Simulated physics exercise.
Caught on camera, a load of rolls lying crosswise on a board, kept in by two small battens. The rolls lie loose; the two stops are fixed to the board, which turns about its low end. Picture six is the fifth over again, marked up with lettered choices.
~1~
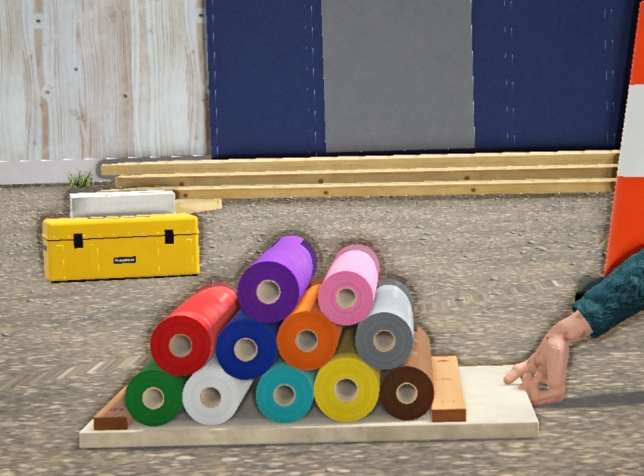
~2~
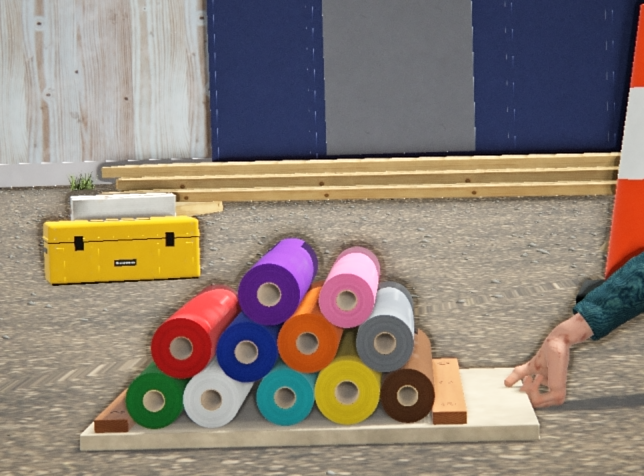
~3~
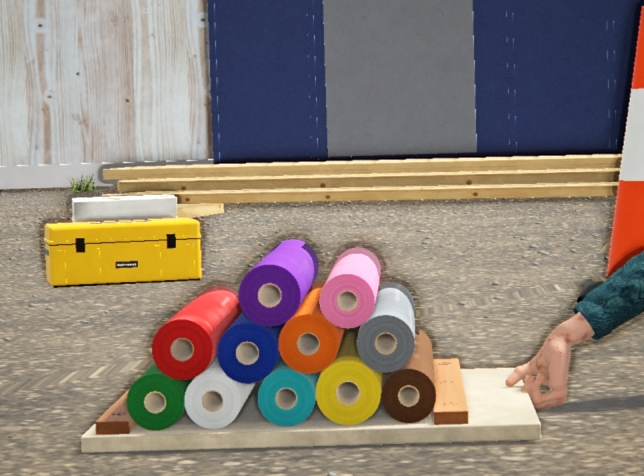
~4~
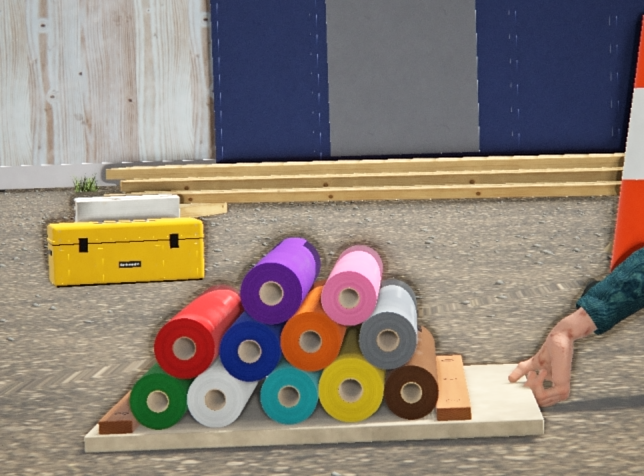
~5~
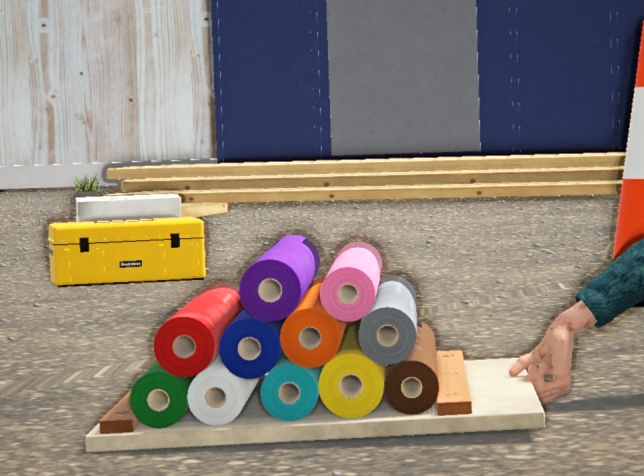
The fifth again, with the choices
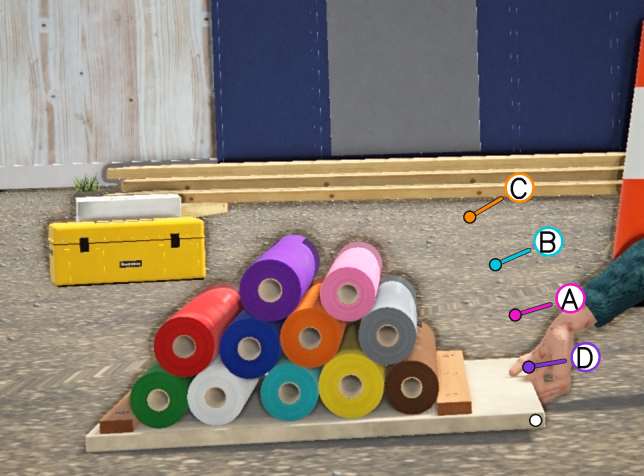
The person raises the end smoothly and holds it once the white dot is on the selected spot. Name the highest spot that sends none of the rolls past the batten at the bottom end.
At most to A.
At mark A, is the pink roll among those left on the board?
Yes.
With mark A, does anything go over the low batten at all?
At A: No.
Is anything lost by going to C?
At C: Yes.
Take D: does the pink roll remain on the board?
The pink roll: Yes.
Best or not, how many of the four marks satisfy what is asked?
Two of the four.
On the marked copy, A at (515, 315); B at (496, 265); C at (469, 217); D at (529, 367); the white dot at (535, 420).
With A. Early on, board at 12°.
Further on, board at 15°.
At the end, board at 15°, none over the low batten.
As for the rest, B five over the low batten; C five over the low batten; D none over the low batten.
